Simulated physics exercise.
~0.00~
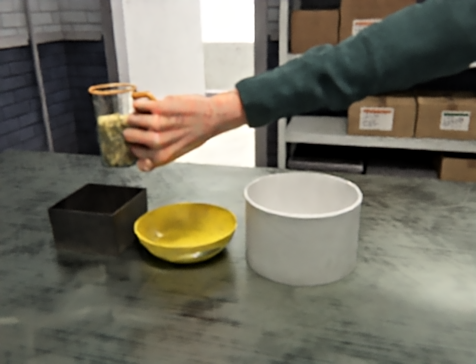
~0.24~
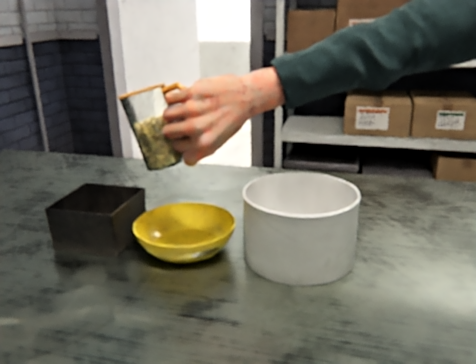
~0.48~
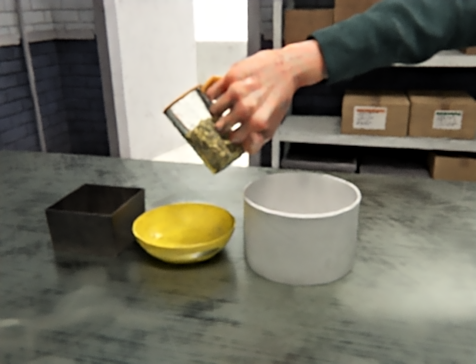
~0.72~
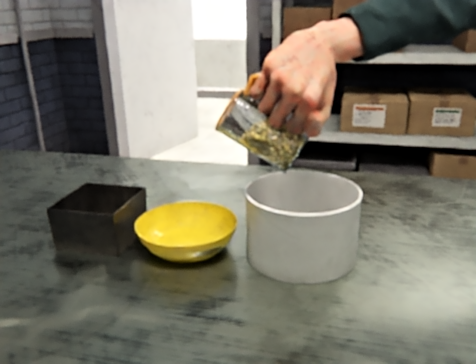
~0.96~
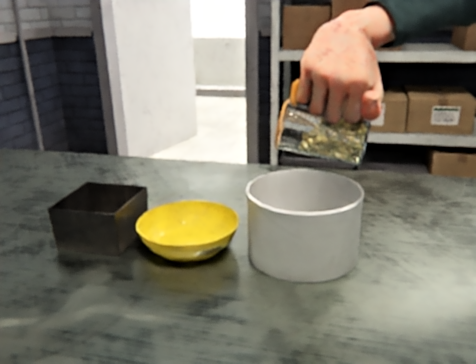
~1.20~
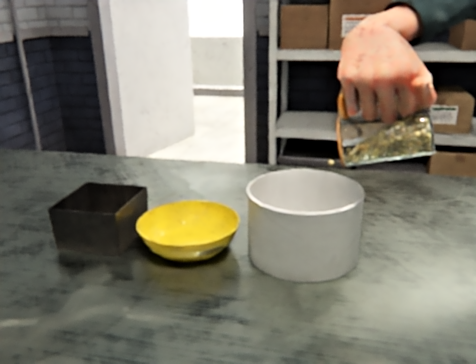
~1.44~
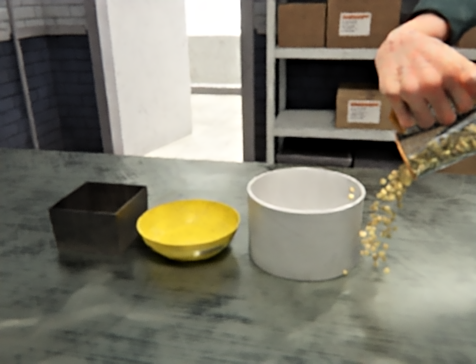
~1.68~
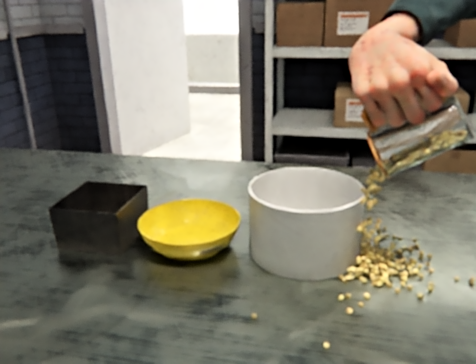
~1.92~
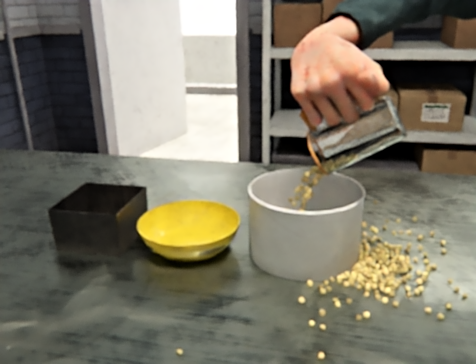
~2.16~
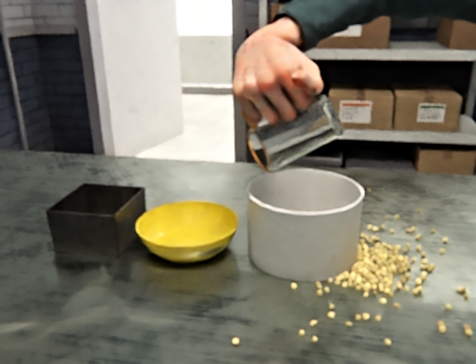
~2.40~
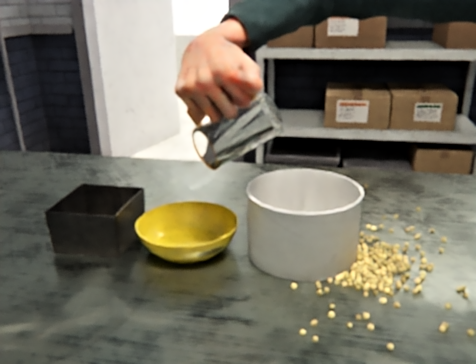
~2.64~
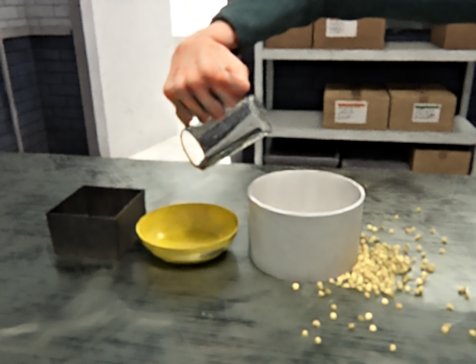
At the start, a hand holds a clear cup of pale beans upright above a dark table, where a black tin, a yellow bowl and a white pot stand in a row. The hand carries the cup to the right, tipping it steadily as it passes over the pot. Beyond the pot's right side, beans pour out and scatter across the table. Still pouring, the hand swings back left, and more beans drop into the pot. The emptied cup ends tilted above the yellow bowl, which stays empty, while many beans lie spilled beside the pot.
